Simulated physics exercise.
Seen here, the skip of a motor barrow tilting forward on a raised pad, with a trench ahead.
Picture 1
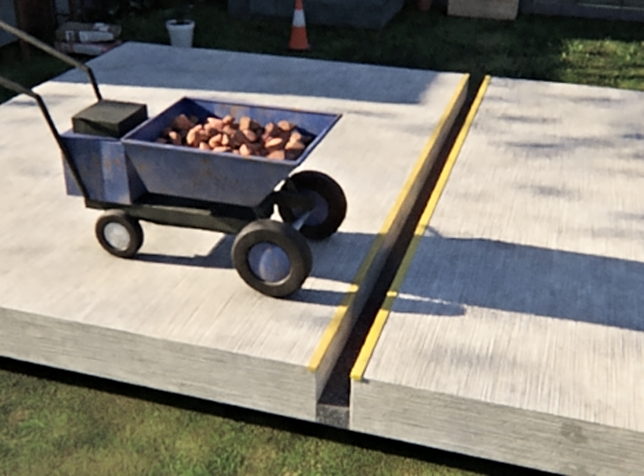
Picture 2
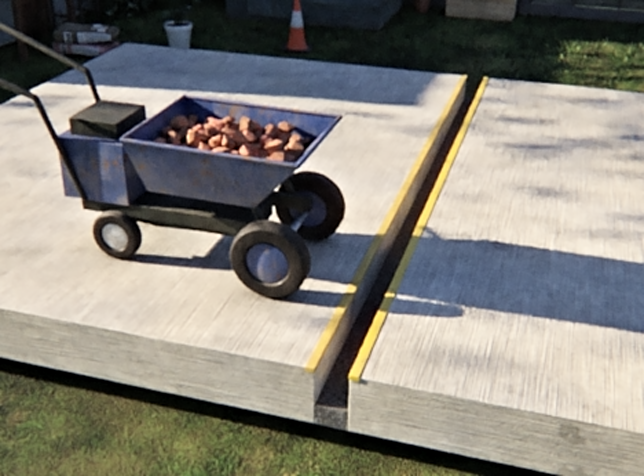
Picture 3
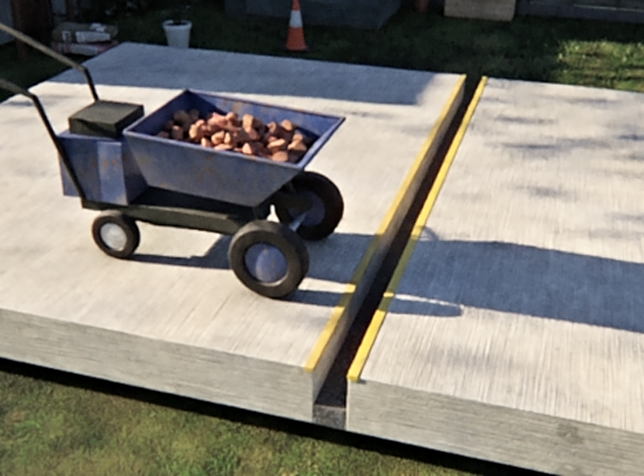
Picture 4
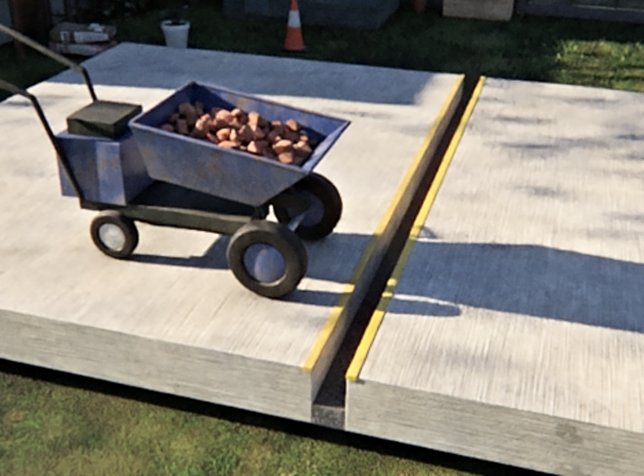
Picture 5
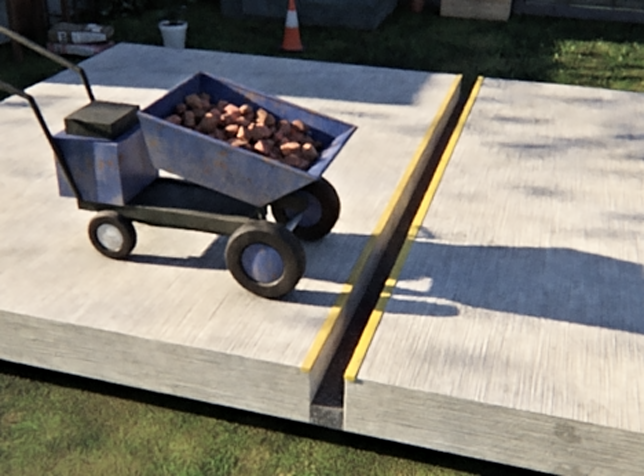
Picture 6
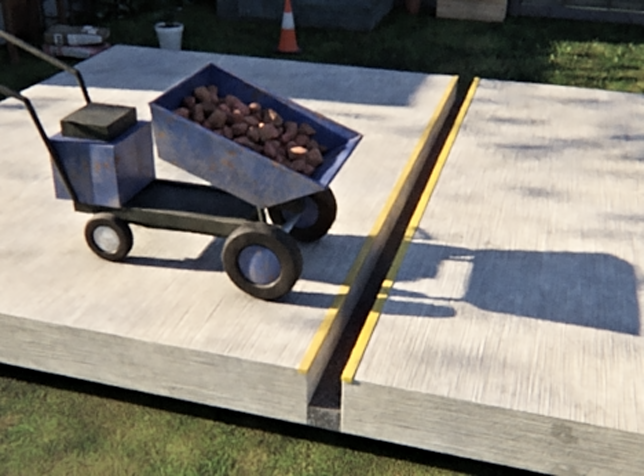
On a raised concrete pad beside a narrow, yellow-edged trench, a blue skip full of reddish rubble sat level on a wheeled barrow, then its back end rose steadily, leaving it clearly tilted toward the right.
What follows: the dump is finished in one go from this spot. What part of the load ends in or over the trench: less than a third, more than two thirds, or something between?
The trench takes under a third.
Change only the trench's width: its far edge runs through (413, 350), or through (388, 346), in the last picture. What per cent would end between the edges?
Near 80 % and 40 %.
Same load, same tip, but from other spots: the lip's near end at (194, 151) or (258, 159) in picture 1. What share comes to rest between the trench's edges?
About 30 and 60 per cent.
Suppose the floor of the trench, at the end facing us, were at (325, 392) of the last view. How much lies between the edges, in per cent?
Close to 0 per cent.
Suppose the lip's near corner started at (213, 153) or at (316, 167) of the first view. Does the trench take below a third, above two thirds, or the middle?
In turn: One to two thirds; under a third.
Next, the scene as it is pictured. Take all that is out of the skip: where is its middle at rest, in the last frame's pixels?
Near (431, 288).
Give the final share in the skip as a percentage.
About 10 per cent.
Shortly afterwards, skip tipped steeply; the whole lot in the skip.
Next, skip tipped right over; near two thirds in the skip; near a quarter beyond it; a little falling.
Some moments later, skip tipped right over; a little in the skip; only a few in or heaped over the trench; the bulk beyond it.
In the end, skip tipped right over; a little in the skip; only a few in or heaped over the trench; the bulk beyond it.
